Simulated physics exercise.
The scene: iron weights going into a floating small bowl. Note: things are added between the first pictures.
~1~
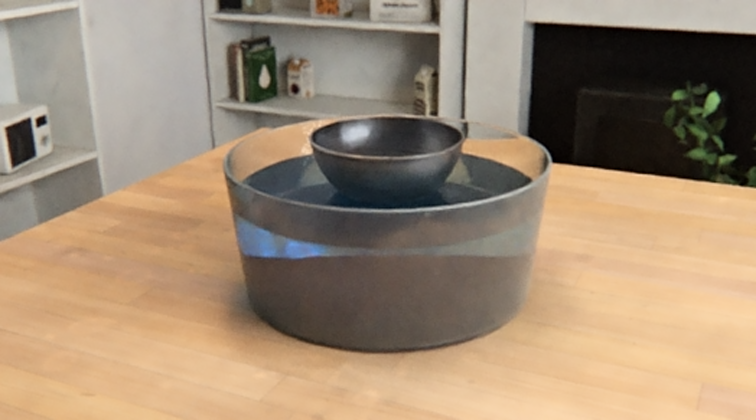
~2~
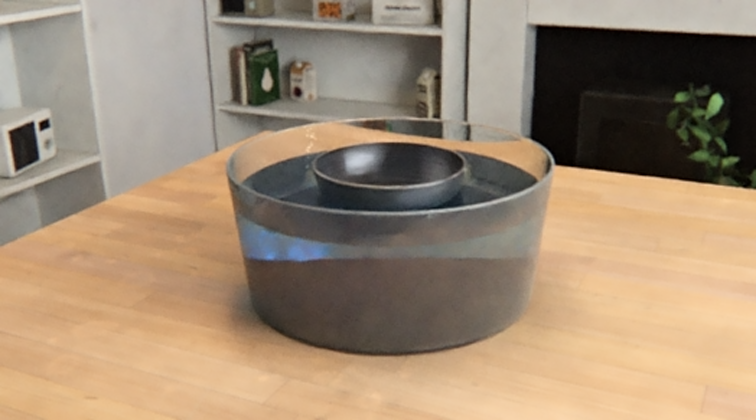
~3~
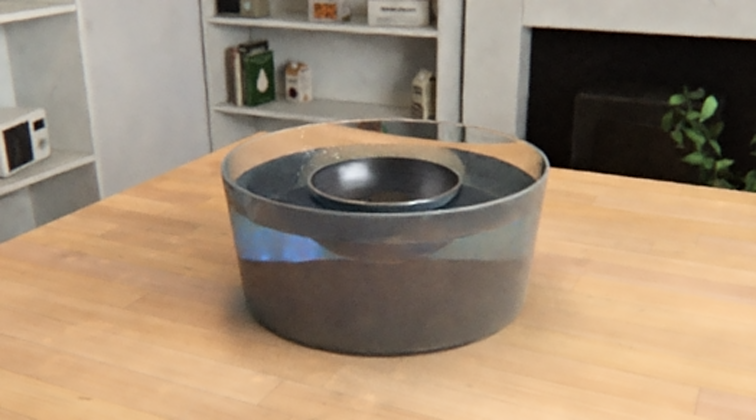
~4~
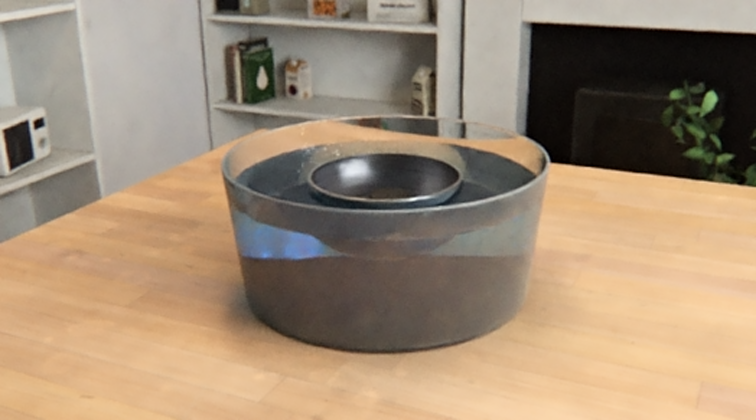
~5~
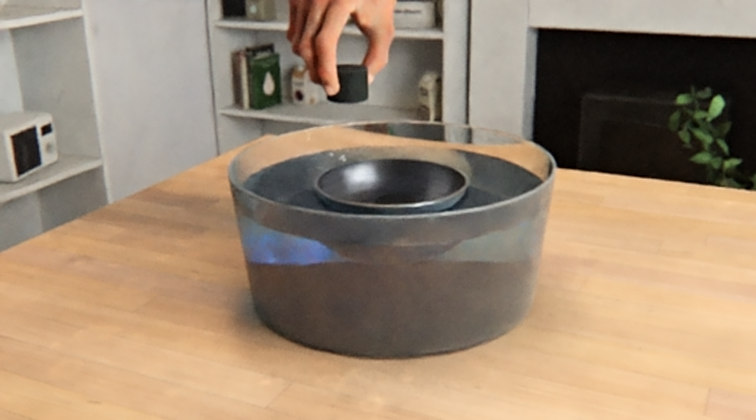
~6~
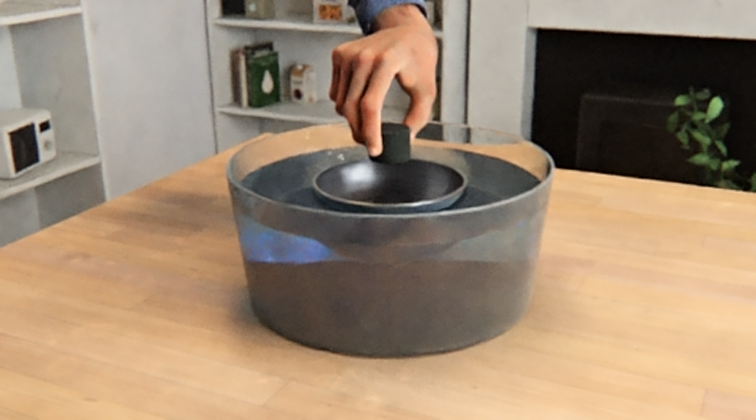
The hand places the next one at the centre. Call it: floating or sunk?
Sunk.
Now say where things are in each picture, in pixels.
In the first picture, small bowl (387, 136) empty; most of its side above the surface.
In the second picture, small bowl (390, 164) with one aboard; about half of its side above the surface.
In the third picture, small bowl (385, 180) with two aboard; hardly any of its side above the surface.
In the fourth picture, small bowl (385, 176) with two aboard; hardly any of its side above the surface.
In the fifth picture, small bowl (392, 182) with two aboard; hardly any of its side above the surface; the next iron weight in the hand at (347, 83).
In the sixth picture, small bowl (390, 181) with two aboard; hardly any of its side above the surface; the next iron weight in the hand at (390, 143).
Soon after, the iron weight is in and the small bowl dips.
Later, water pours in over its edge.
In the end, the small bowl lies on the bottom with its load.
